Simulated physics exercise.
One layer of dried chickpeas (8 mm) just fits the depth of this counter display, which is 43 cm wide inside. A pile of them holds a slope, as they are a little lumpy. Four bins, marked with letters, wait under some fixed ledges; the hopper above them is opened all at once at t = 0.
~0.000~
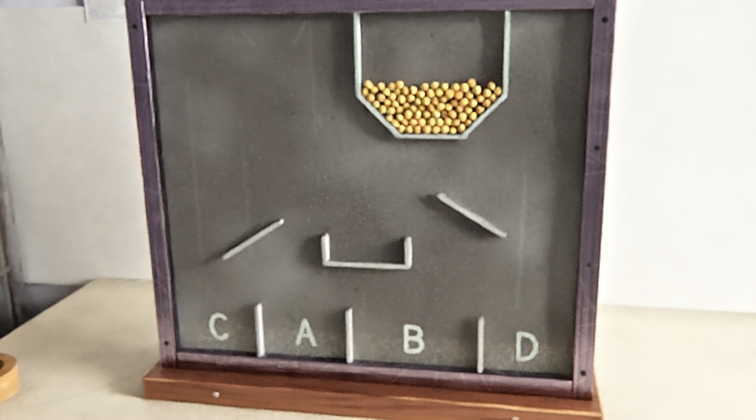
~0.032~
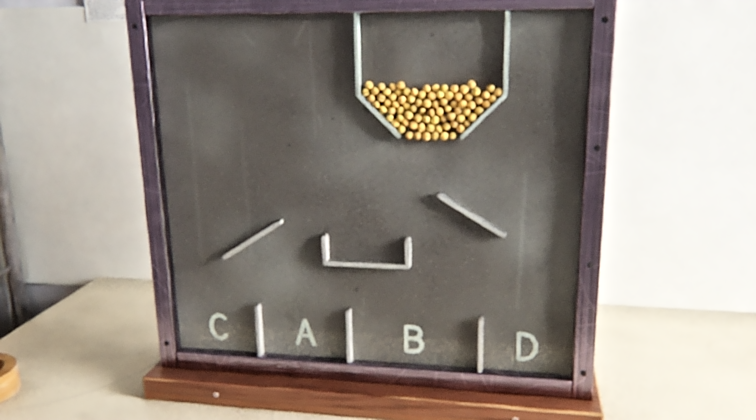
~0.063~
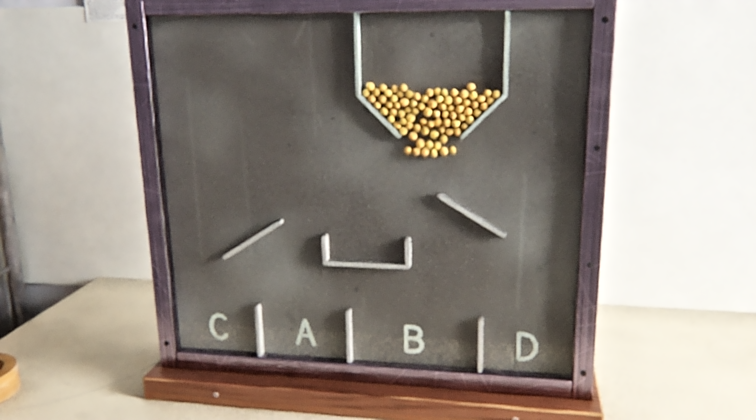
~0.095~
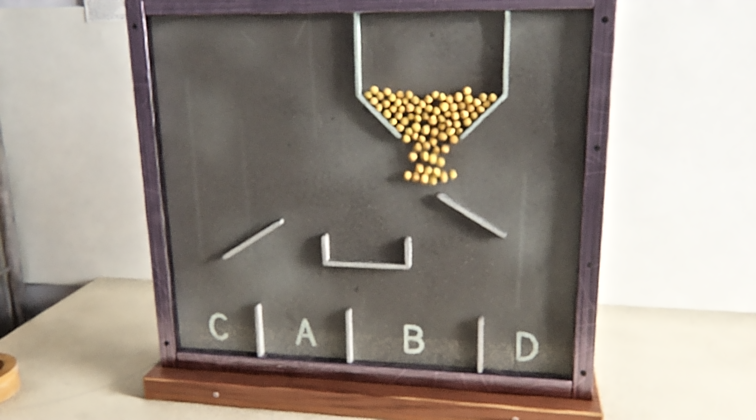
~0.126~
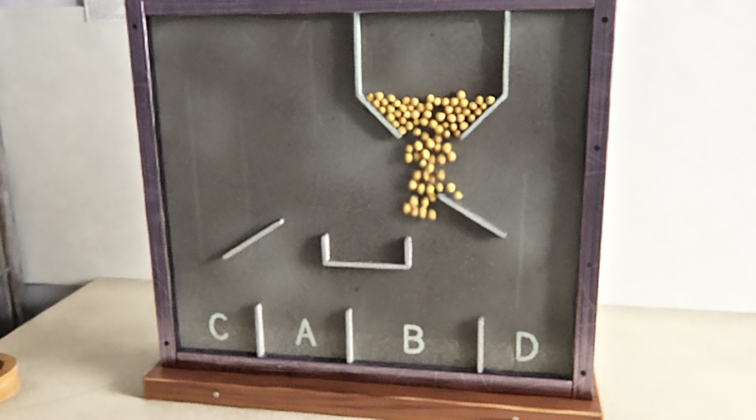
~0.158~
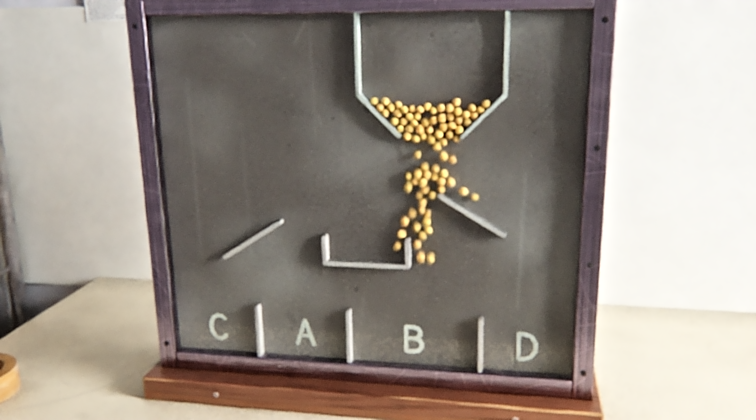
On a pale tabletop against a light wall, a dark display panel in a purplish frame on a reddish-brown wooden base is seen from the front. Golden chickpeas fill a hopper at upper right, above two sloping ledges, a pale cup and bins lettered C, A, B and D. The hopper's bottom opens and chickpeas pour down, some striking the right ledge and others reaching the cup's right edge, while the camera stays still.
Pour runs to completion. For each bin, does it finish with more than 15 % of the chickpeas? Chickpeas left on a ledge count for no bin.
Going through them - bin A: It doesn't, bin B: It does, bin C: It doesn't, bin D: It does.
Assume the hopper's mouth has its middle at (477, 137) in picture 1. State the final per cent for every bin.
Bin A: 0; bin B: 5; bin C: 0; bin D: 95.
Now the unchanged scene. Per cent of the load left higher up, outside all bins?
I'd say somewhere near 35 in a hundred.
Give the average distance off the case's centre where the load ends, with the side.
About 7 cm right.
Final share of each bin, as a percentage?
In order: Bin A 0, bin B 40, bin C 0, bin D 25.
By 0.24 s 85 % have left the hopper; down in the bins, B 10 %.
By 0.34 s 100 % have left the hopper; down in the bins, B 25 %.
By 0.55 s 100 % have left the hopper; down in the bins, B 35 %, D 20 %.
At rest by 1.4 s, A 0 %, B 40 %, C 0 %, D 25 %, left higher up 35 %.
